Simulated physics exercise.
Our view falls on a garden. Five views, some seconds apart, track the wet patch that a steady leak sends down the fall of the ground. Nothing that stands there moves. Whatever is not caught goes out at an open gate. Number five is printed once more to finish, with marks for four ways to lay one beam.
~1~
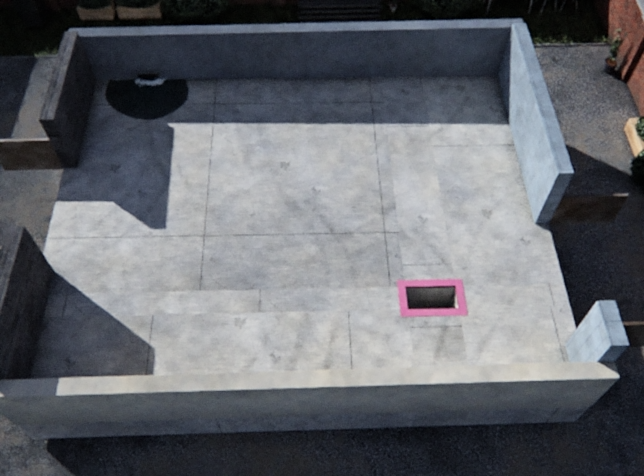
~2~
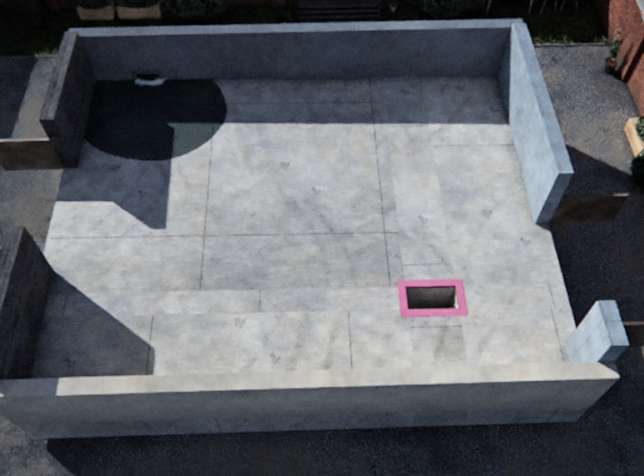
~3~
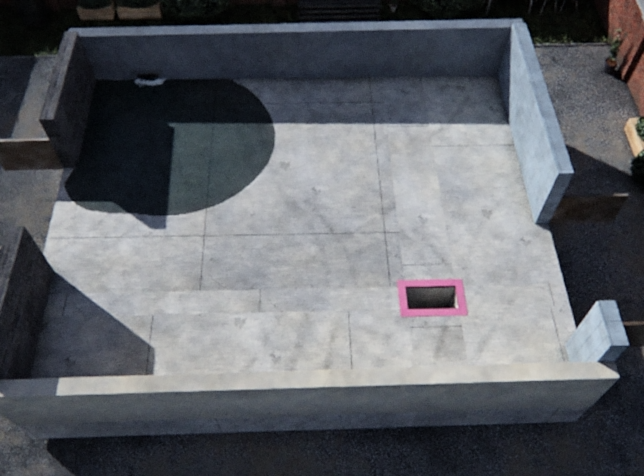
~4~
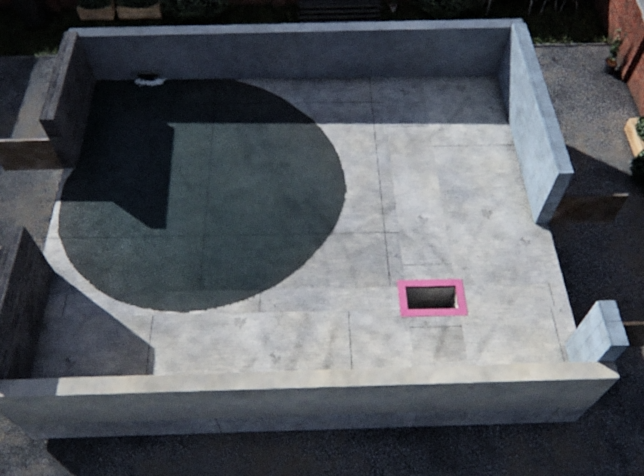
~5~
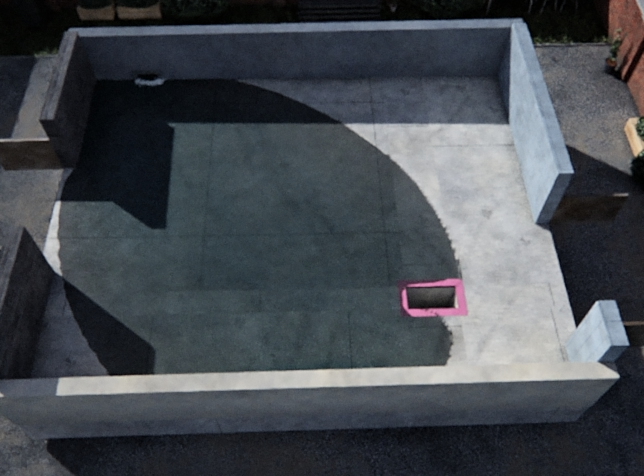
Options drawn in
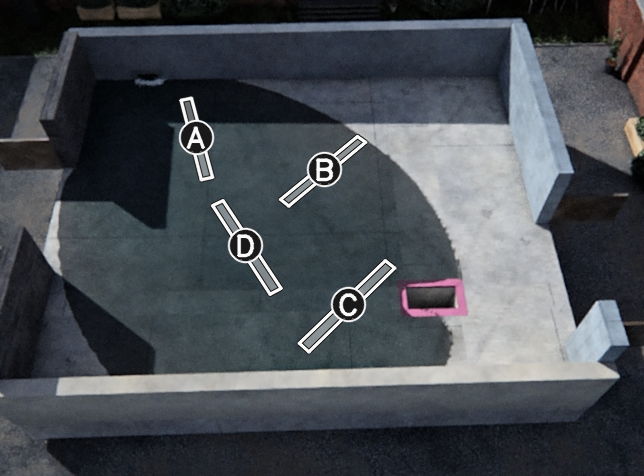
To begin with, a small dark patch of water lies at the upper left of a pale, walled garden floor, near a pink-edged drain pit that is dry at the lower right. The water spreads outward in a widening round shape across the paving, then reaches the pit and enters it.
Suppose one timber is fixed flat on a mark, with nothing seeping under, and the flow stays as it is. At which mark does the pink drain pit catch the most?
Position D.
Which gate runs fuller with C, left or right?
More leaves on the right.
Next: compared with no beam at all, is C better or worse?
Worse.
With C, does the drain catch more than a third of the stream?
No.
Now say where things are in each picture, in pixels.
Outfall at (148, 76); pink drain pit at (432, 298); open gate at (549, 281); open gate at (66, 216); water covers 3 % of the ground and shows as far out as (164, 111); pink drain pit still dry.
Water covers 9 % of the ground and shows as far out as (164, 155); pink drain pit still dry.
Water covers 19 % of the ground and shows as far out as (244, 186); pink drain pit still dry.
Water covers 37 % of the ground and shows as far out as (277, 279); pink drain pit still dry.
Water covers 62 % of the ground and shows as far out as (436, 335); pink drain pit taking water.
On the marked copy, A from (186, 99) to (206, 178); B from (284, 202) to (361, 139); C from (304, 347) to (390, 264); D from (217, 203) to (275, 291).
With A, about 14 % of the stream runs into the pink drain pit, about 86 % out by the gates.
With B, about 13 % of the stream runs into the pink drain pit, about 87 % out by the gates.
With C, about 14 % of the stream runs into the pink drain pit, about 86 % out by the gates.
With D, about 19 % of the stream runs into the pink drain pit, about 81 % out by the gates.
